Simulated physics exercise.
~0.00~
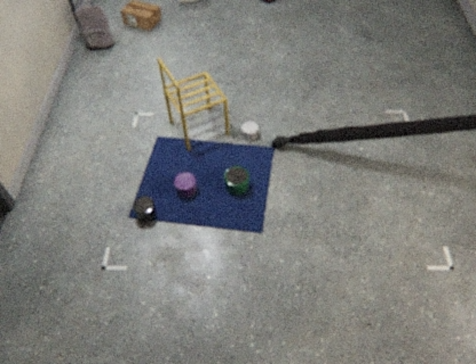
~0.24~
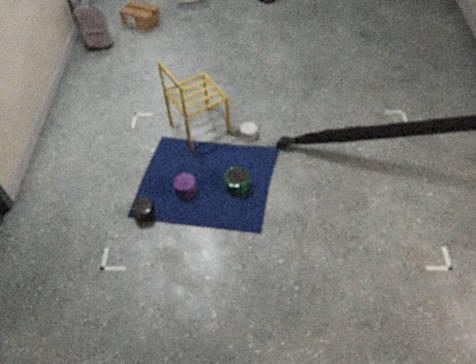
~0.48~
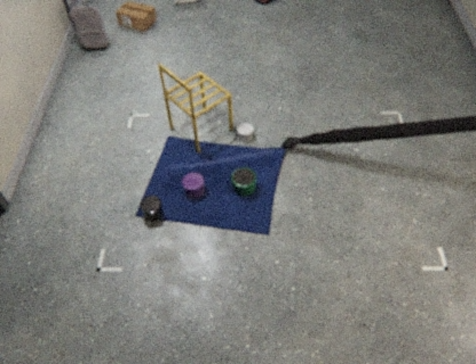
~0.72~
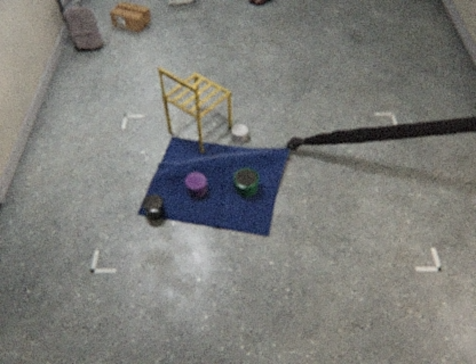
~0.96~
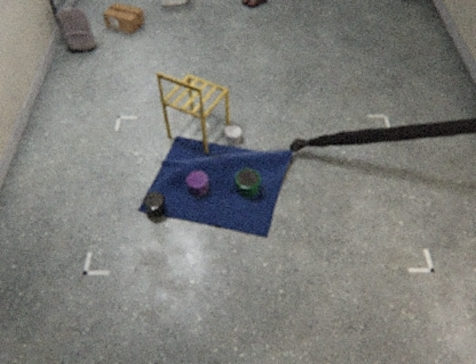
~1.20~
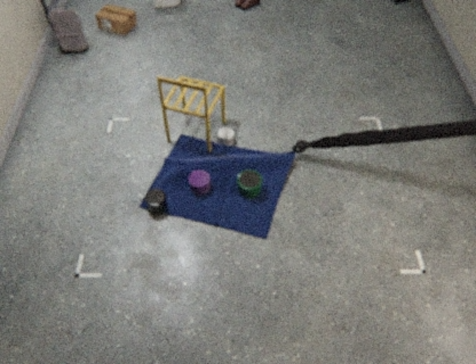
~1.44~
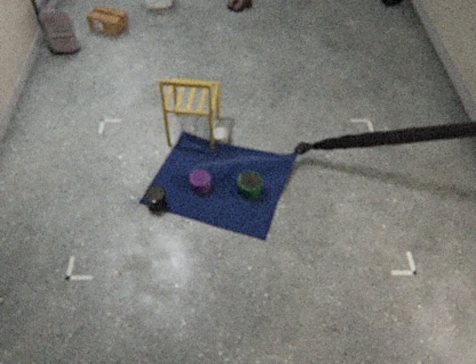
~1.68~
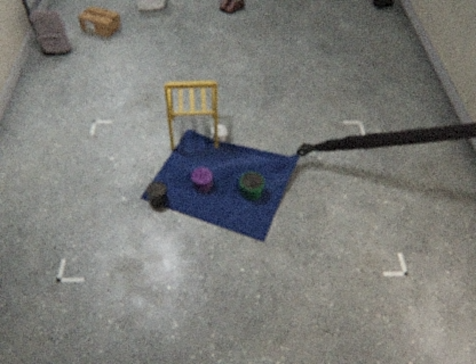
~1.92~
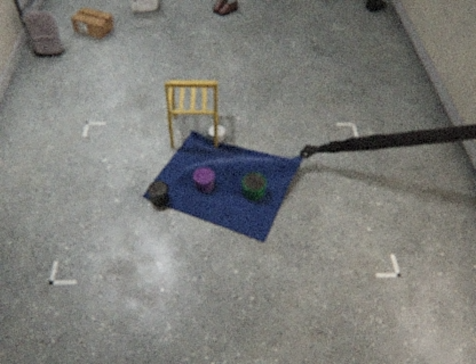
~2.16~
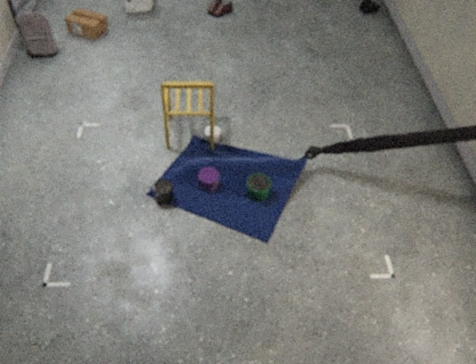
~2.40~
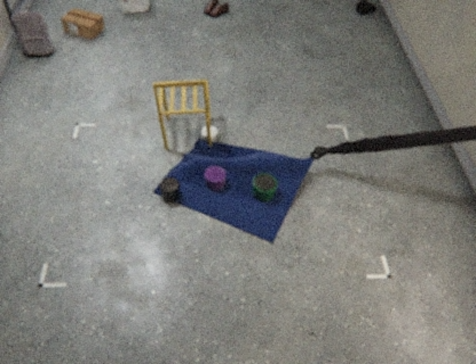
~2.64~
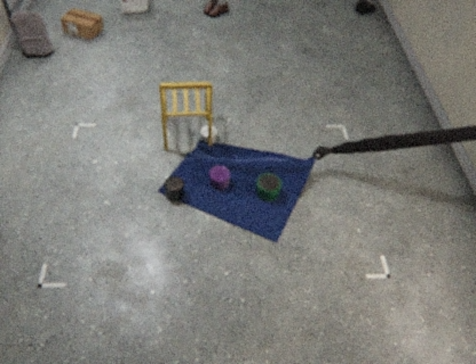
Black pole dragging a blue sheet rightward across a grey floor, carrying two pots and a purple bin as a yellow chair turns.
